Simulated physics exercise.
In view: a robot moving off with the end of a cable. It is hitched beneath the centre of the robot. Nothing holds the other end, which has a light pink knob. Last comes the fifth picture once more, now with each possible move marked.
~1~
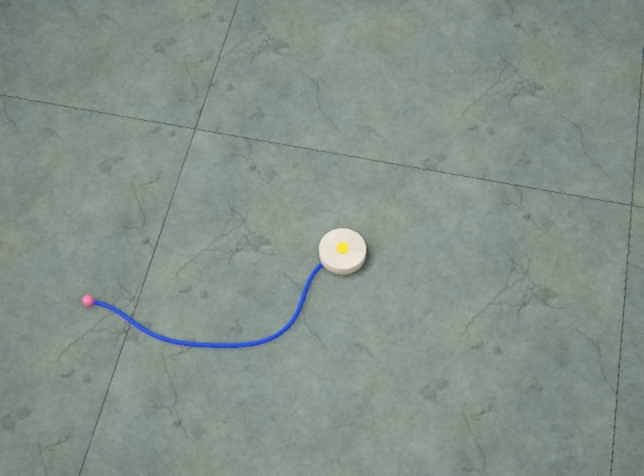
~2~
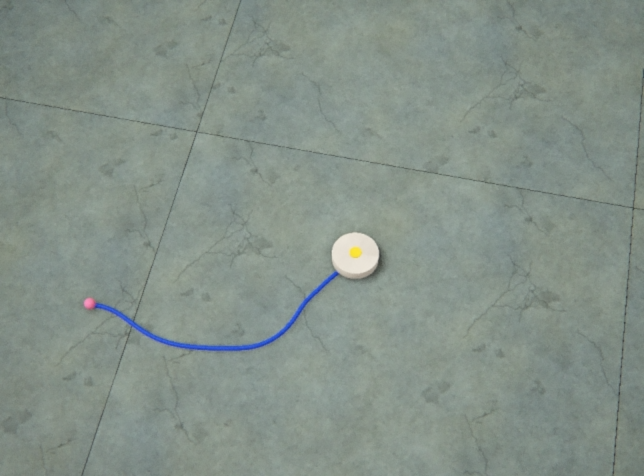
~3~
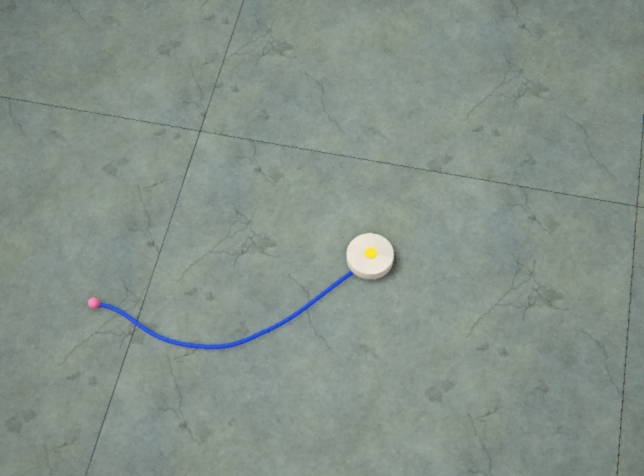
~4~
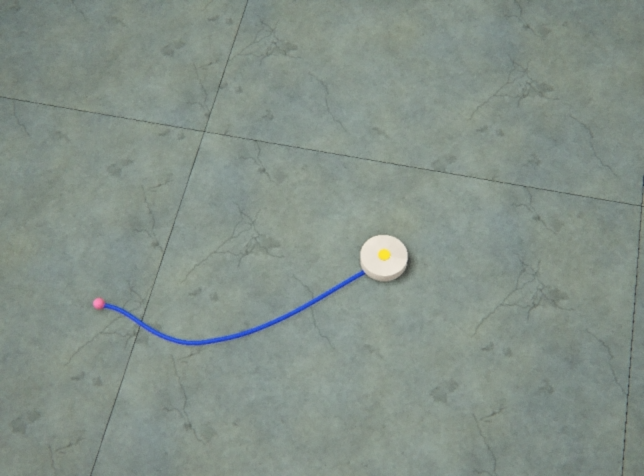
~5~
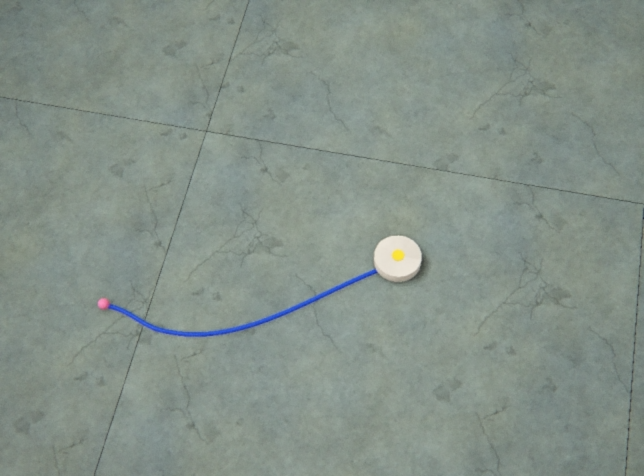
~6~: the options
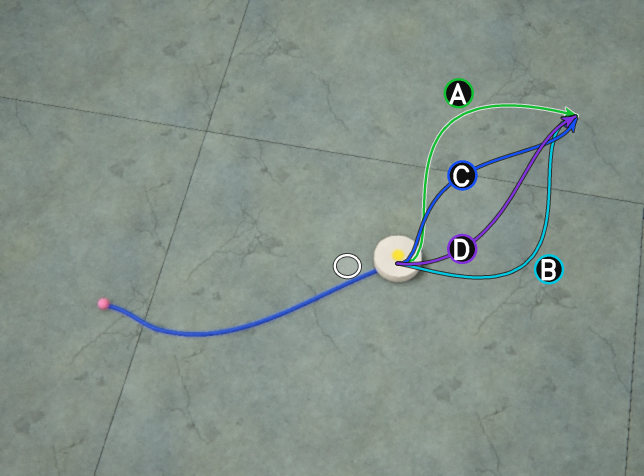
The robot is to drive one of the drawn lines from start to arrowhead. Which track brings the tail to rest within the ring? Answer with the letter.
Take D.
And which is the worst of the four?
Route A.
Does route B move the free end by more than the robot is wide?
Yes.
On the marked copy, A from (397, 263) via (439, 137) to (577, 116); B from (397, 263) via (542, 239) to (575, 116); C from (397, 263) via (467, 173) to (576, 118); D from (397, 263) via (505, 206) to (576, 116); the ring at (347, 266).
Taking D. A third of the way, robot (489, 224), middle of the cable (344, 281), free end (191, 313).
Two thirds of the way, robot (536, 153), middle of the cable (419, 235), free end (282, 292).
When it is over, robot (579, 111), middle of the cable (468, 193), free end (348, 264); the free end is on the ring.
As for the rest, A leaves the free end at (327, 230); B leaves the free end at (362, 278); C leaves the free end at (334, 247).
